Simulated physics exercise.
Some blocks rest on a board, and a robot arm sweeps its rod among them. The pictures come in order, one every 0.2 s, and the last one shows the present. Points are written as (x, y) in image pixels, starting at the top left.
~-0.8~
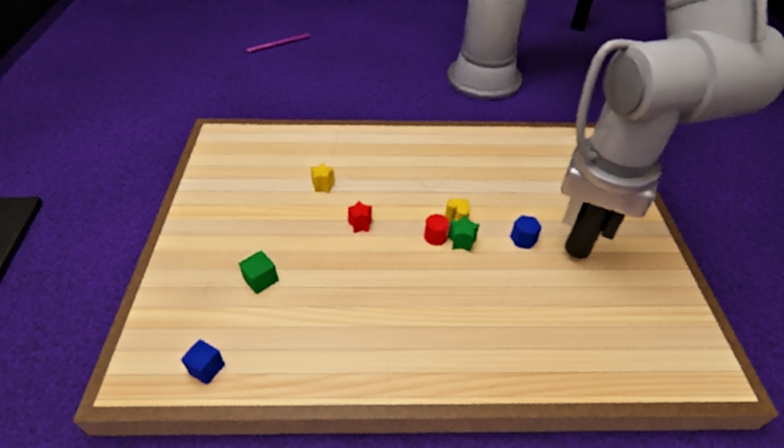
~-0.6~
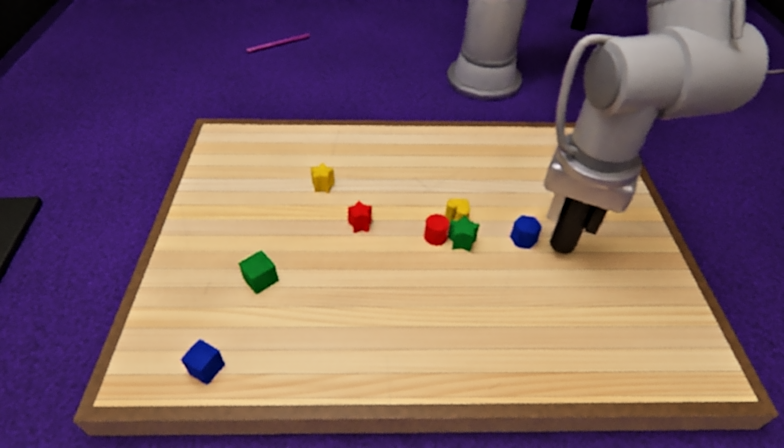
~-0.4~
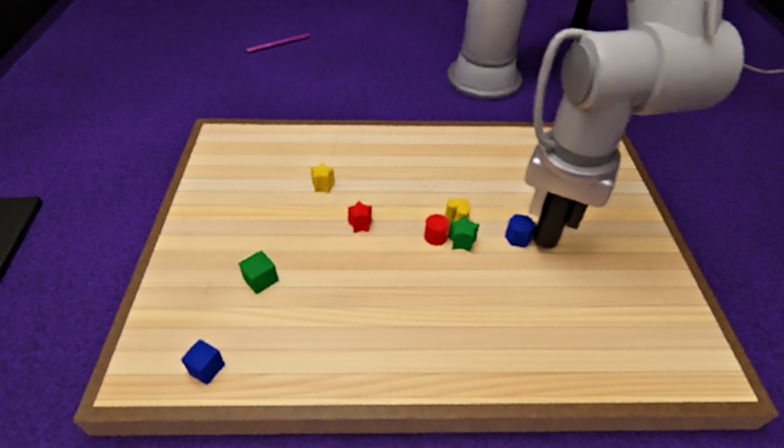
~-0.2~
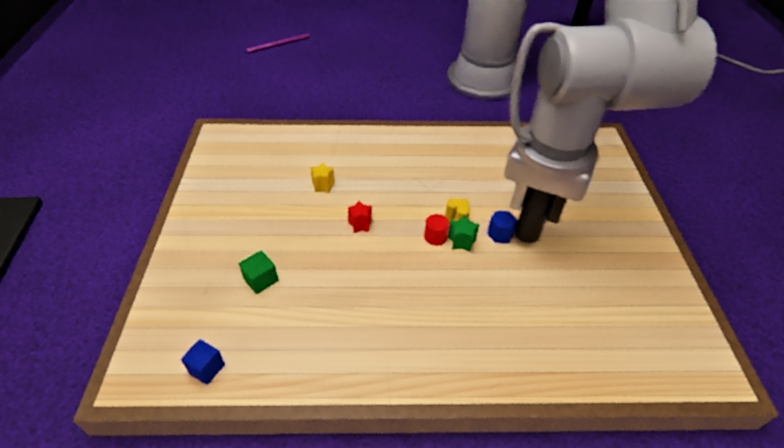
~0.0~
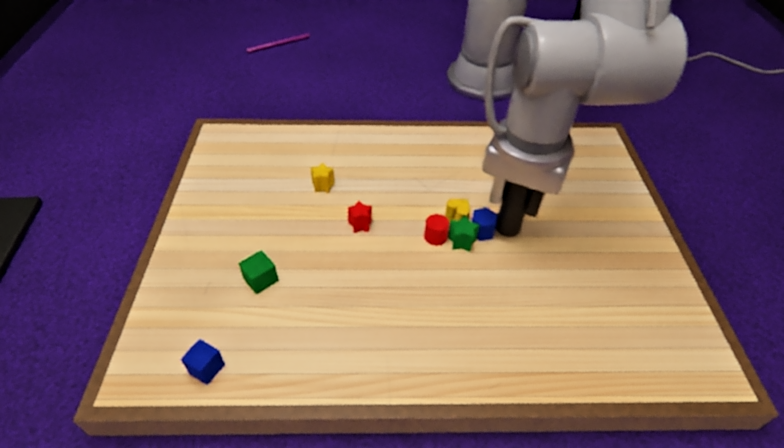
Robot arm sliding a small blue block leftward across a wooden board toward a cluster of yellow, green and red blocks.
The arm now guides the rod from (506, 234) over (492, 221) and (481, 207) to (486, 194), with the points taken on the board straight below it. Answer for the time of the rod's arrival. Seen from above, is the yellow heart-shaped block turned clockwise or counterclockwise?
It swings round clockwise.
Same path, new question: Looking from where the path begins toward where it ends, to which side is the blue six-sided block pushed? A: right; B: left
I'll go with B - left.
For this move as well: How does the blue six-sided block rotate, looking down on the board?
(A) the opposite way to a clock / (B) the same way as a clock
Option A.
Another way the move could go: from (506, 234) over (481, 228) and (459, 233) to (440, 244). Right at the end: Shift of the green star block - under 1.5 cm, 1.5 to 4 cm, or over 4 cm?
Covers over 4 cm.
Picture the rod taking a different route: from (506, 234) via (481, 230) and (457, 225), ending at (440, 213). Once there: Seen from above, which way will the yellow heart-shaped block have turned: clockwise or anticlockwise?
The block spins clockwise.
On the path given first. Halfway along, rod at (487, 207); yellow heart-shaped block at (452, 204), turned 25° clockwise; blue six-sided block at (473, 211), turned 50° anticlockwise.
At the end, rod at (487, 188); yellow heart-shaped block at (452, 204), turned 25° clockwise; green star block unmoved; blue six-sided block at (473, 211), turned 50° anticlockwise.
